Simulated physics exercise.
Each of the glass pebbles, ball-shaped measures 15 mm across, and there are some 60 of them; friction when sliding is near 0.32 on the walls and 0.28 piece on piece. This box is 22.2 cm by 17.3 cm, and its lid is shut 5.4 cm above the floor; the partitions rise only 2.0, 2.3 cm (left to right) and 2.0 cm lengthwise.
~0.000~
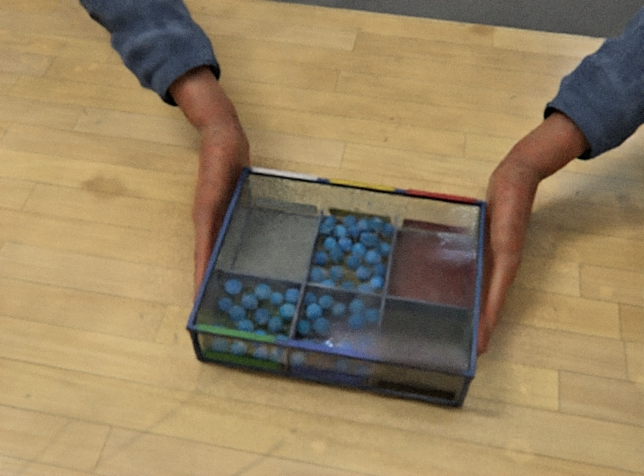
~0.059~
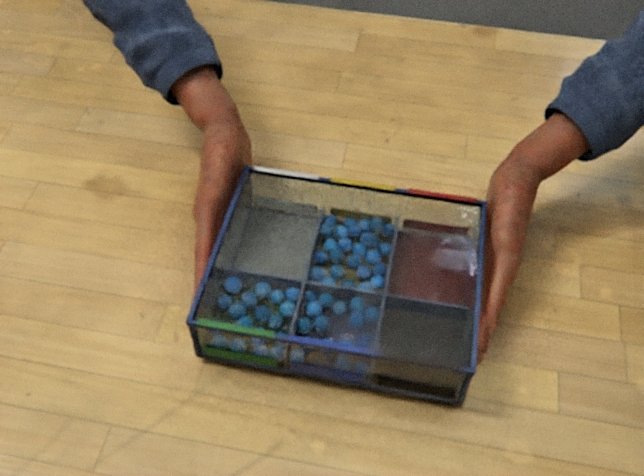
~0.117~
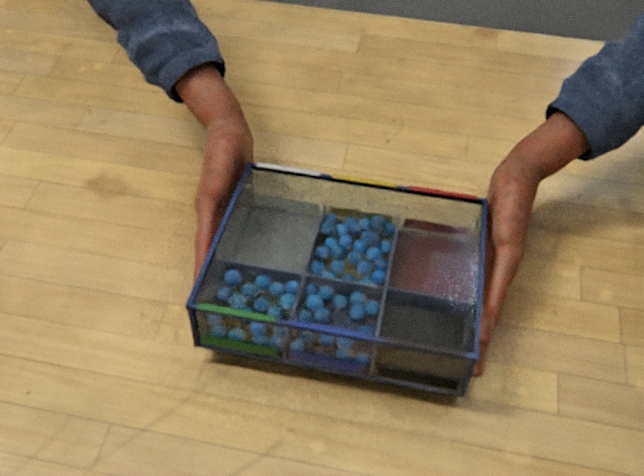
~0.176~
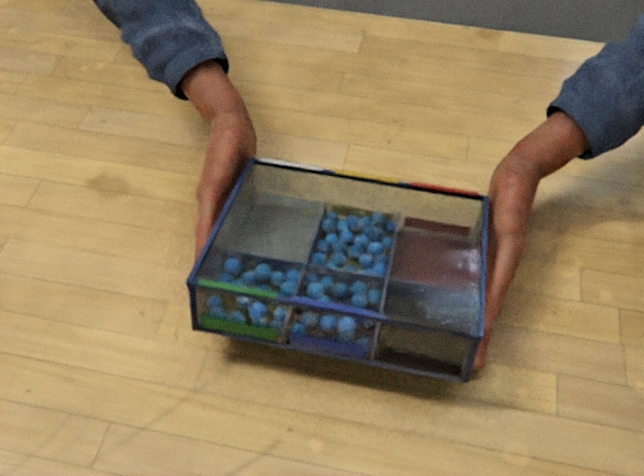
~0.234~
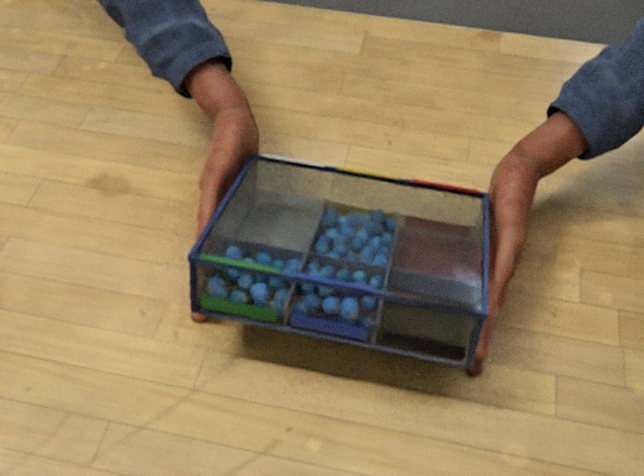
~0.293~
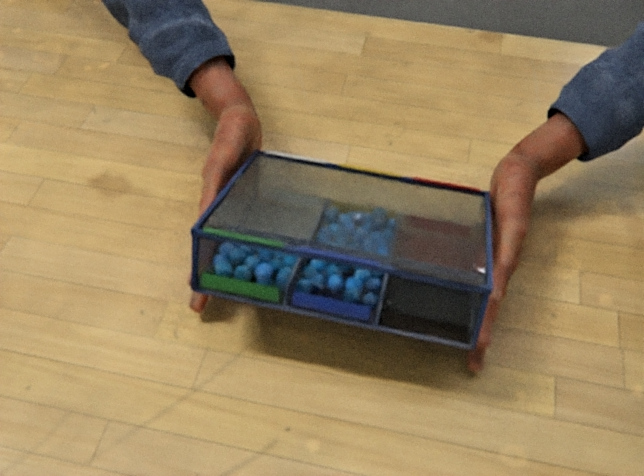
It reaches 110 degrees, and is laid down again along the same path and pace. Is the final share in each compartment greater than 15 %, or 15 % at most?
Result: Red compartment: Beats the threshold, blue compartment: Fails to beat the threshold, green compartment: Fails to beat the threshold, yellow compartment: Beats the threshold, white compartment: Beats the threshold, black compartment: Fails to beat the threshold.
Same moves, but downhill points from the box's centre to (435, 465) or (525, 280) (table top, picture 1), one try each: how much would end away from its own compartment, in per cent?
About 90 per cent on the first try and 100 per cent on the second.
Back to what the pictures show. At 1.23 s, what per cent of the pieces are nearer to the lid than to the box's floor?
About 80 per cent.
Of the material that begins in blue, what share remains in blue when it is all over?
Around 0 per cent of it.
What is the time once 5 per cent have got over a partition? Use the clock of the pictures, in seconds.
Roughly at the 1.10 s mark.
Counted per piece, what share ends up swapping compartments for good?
Near 75 in a hundred.
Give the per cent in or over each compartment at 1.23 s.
You'd find red at 5, blue at 5, green at 10, yellow at 55, white at 25 and black at 0 per cent.
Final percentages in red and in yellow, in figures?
The red one gets 20 per cent and the yellow one 40 per cent.
After 1.23 s, tilt 109 degrees; red 5 %, blue 5 %, green 10 %, yellow 55 %, white 25 %.
After 1.86 s, tilt 47 degrees; red 20 %, yellow 45 %, white 35 %.
Then, at 2.53 s, tilt 0 degrees; red 20 %, yellow 40 %, white 35 %.
By 3.5 s all is still; red 20 %, blue 0 %, green 0 %, yellow 40 %, white 35 %, black 0 %.
